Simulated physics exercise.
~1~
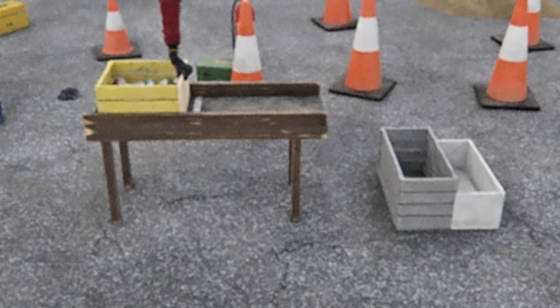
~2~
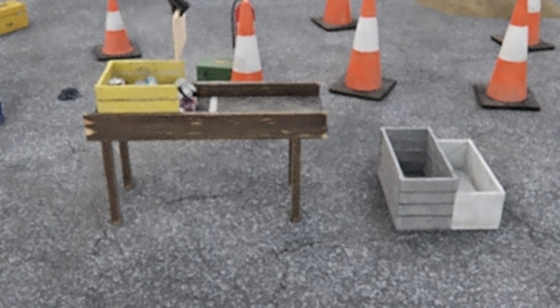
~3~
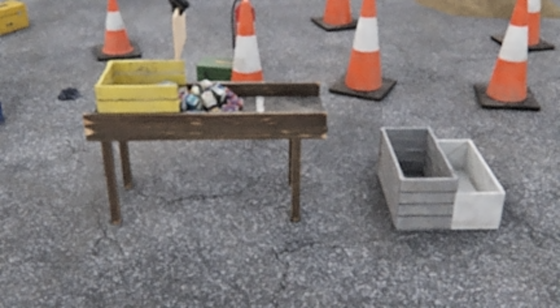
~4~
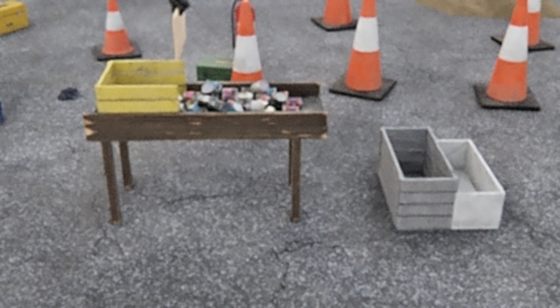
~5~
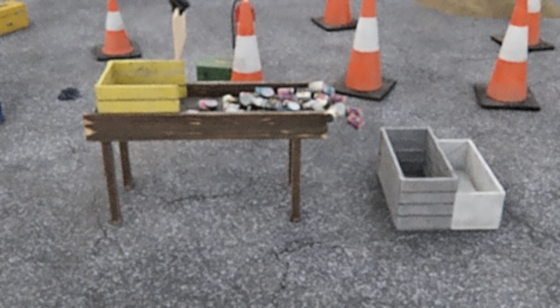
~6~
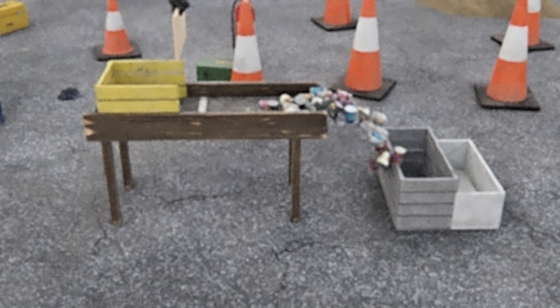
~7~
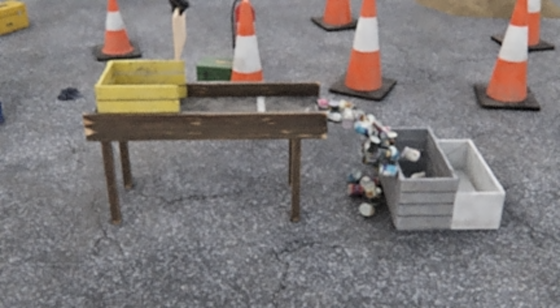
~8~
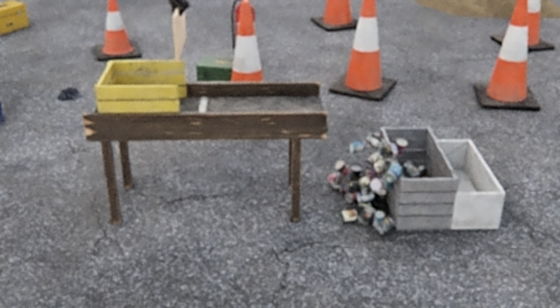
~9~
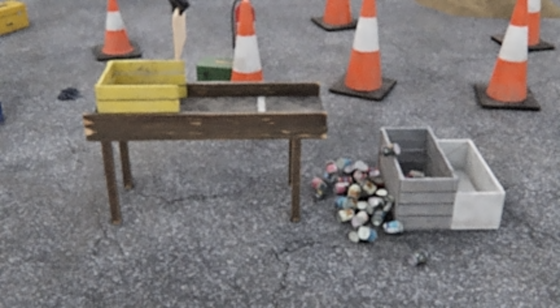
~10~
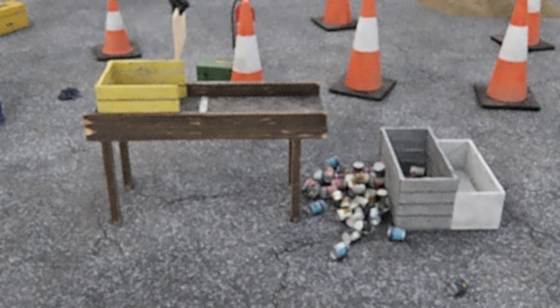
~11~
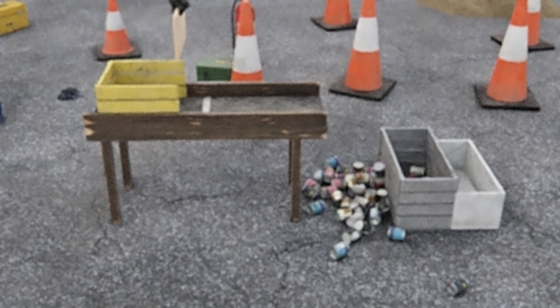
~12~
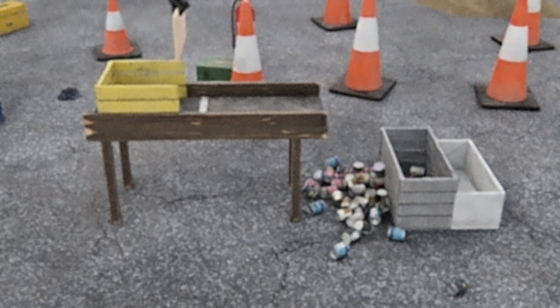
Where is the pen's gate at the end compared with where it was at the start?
At the start the gate stood down at the right side of the yellow pen, closing it off. By the end it was raised well above the belt, leaving that side open.
Small tins rode right out of a yellow pen along a raised belt after a dark-gloved hand pulled up the gate, then tumbled off the end, with a few landing in the grey box and most piling up on the ground before it.
